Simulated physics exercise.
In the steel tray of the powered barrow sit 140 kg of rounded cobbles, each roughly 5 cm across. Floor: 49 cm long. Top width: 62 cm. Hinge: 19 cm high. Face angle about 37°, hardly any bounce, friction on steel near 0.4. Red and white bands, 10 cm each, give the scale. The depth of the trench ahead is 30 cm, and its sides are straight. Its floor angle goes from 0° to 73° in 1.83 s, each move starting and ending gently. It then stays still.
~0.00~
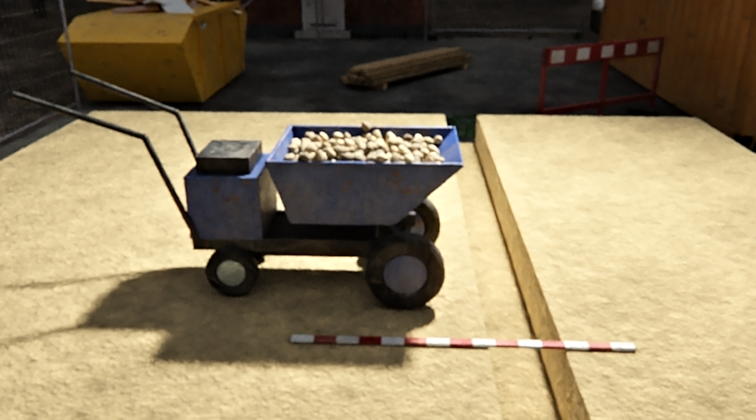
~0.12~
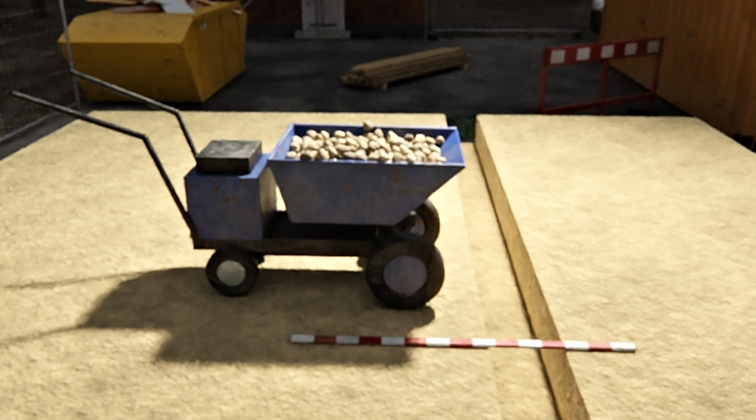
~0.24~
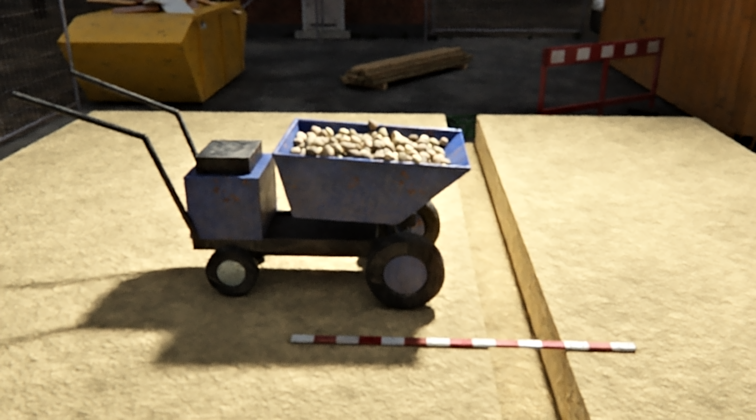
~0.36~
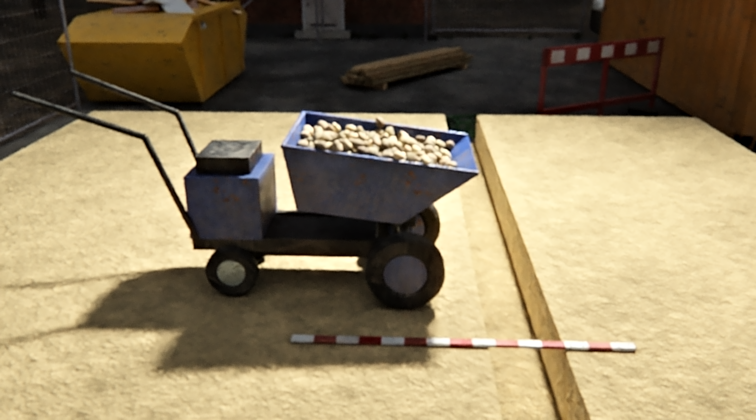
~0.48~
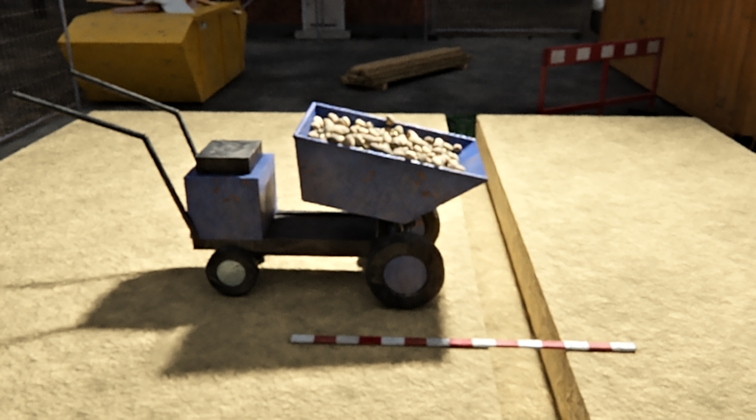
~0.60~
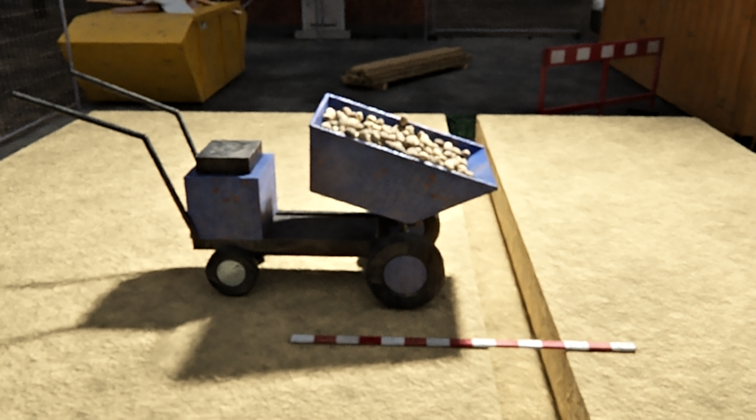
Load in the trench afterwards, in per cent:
42 %.
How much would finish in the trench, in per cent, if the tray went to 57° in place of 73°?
Share in trench: Approx. 45%.
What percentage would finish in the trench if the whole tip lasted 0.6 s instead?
Roughly 25% would finish there.
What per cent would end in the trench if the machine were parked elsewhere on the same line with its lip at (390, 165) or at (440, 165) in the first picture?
First spot about 95, second spot about 70 per cent.
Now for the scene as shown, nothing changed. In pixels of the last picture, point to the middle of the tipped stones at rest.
The tipped stones centre close to (559, 279).
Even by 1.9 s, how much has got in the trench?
About 15%.
After 1.4 s the floor is at 61°; 96 % in the tray, 2 % in the trench, 2 % past the trench; the foremost stones are at (556, 284).
After 1.9 s the floor is at 73°; 36 % in the tray, 15 % in the trench, 49 % past the trench; the foremost stones are at (669, 269).
After 2.3 s the floor is at 73°; 13 % in the tray, 25 % in the trench, 62 % past the trench; the foremost stones are at (717, 272).
After 4.2 s the floor is at 73°; 0 % in the tray, 42 % in the trench, 58 % past the trench; the foremost stones are at (729, 270).
